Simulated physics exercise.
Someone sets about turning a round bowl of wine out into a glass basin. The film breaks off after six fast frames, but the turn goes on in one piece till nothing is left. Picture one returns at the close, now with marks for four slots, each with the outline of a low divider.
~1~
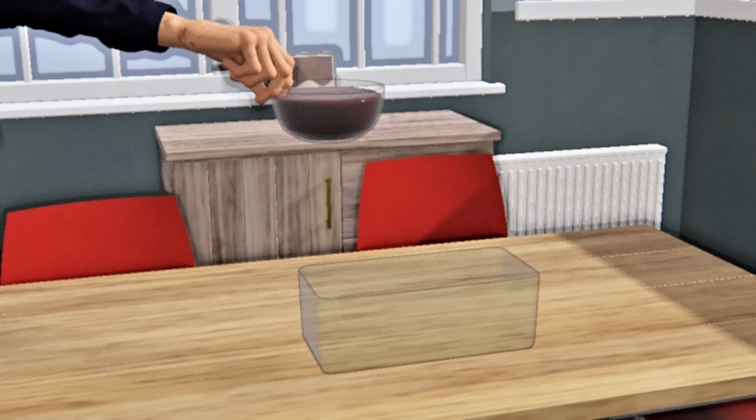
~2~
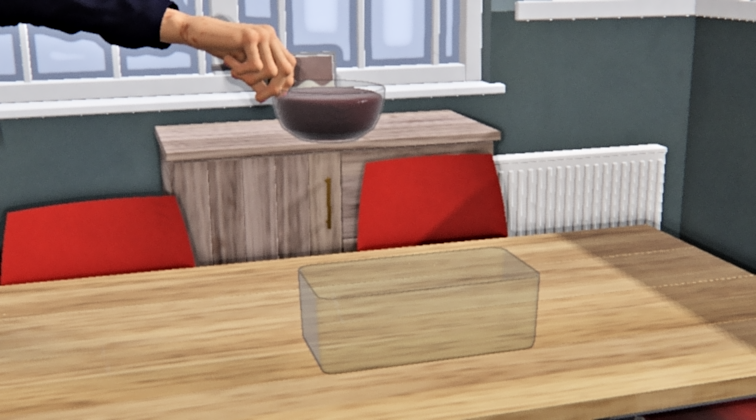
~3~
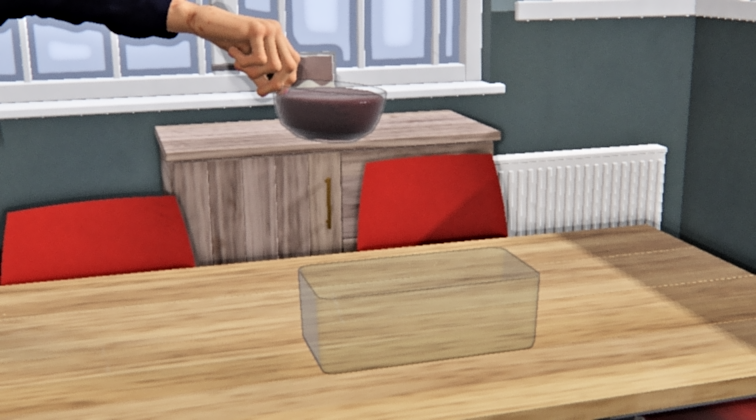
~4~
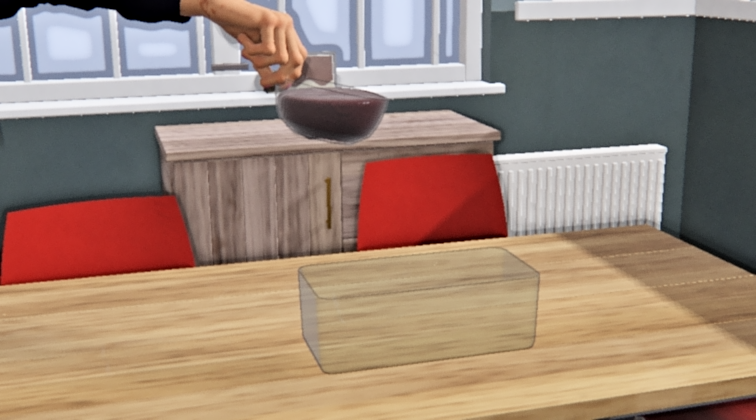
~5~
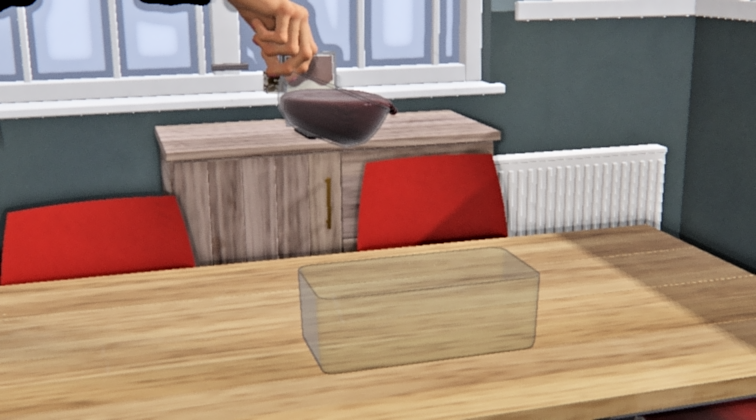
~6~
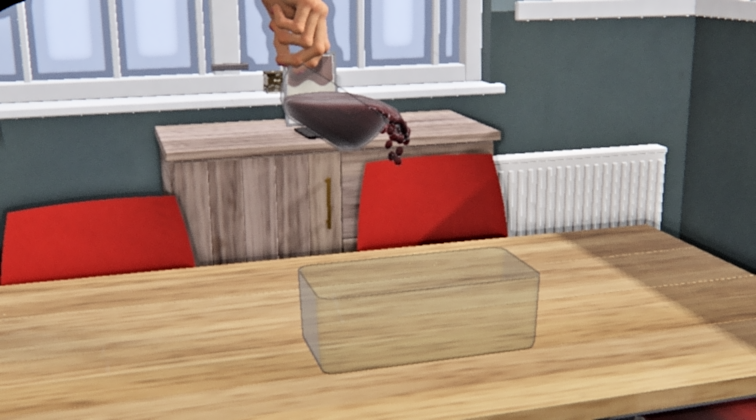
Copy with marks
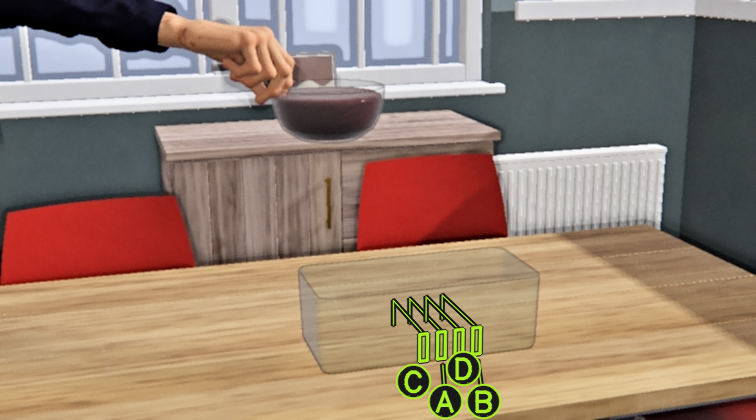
A hand on a dark-sleeved arm holds a round clear bowl of dark red wine by a grip at upper left, in a dining room seen from a fixed view across a wooden table. An empty clear rectangular basin sits on the table, with red chairs, a wooden cabinet and a white radiator behind. The hand tilts the bowl rightward, gradually then more steeply, and wine spills over its right lip in dark drops.
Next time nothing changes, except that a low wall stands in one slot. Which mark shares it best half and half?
The best place is D.
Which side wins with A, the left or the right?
More ends on the right.
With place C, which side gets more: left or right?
The right one.
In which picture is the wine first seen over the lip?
In picture 5.
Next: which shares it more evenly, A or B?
A it is.
On the marked copy, A at (442, 364); B at (477, 360); C at (424, 366); D at (460, 362).
Choosing A, about 29 % ends left of the wall and 68 % right of it.
Choosing B, about 79 % ends left of the wall and 19 % right of it; 3 % is lost outside.
Choosing C, about 20 % ends left of the wall and 78 % right of it.
Choosing D, about 48 % ends left of the wall and 50 % right of it.
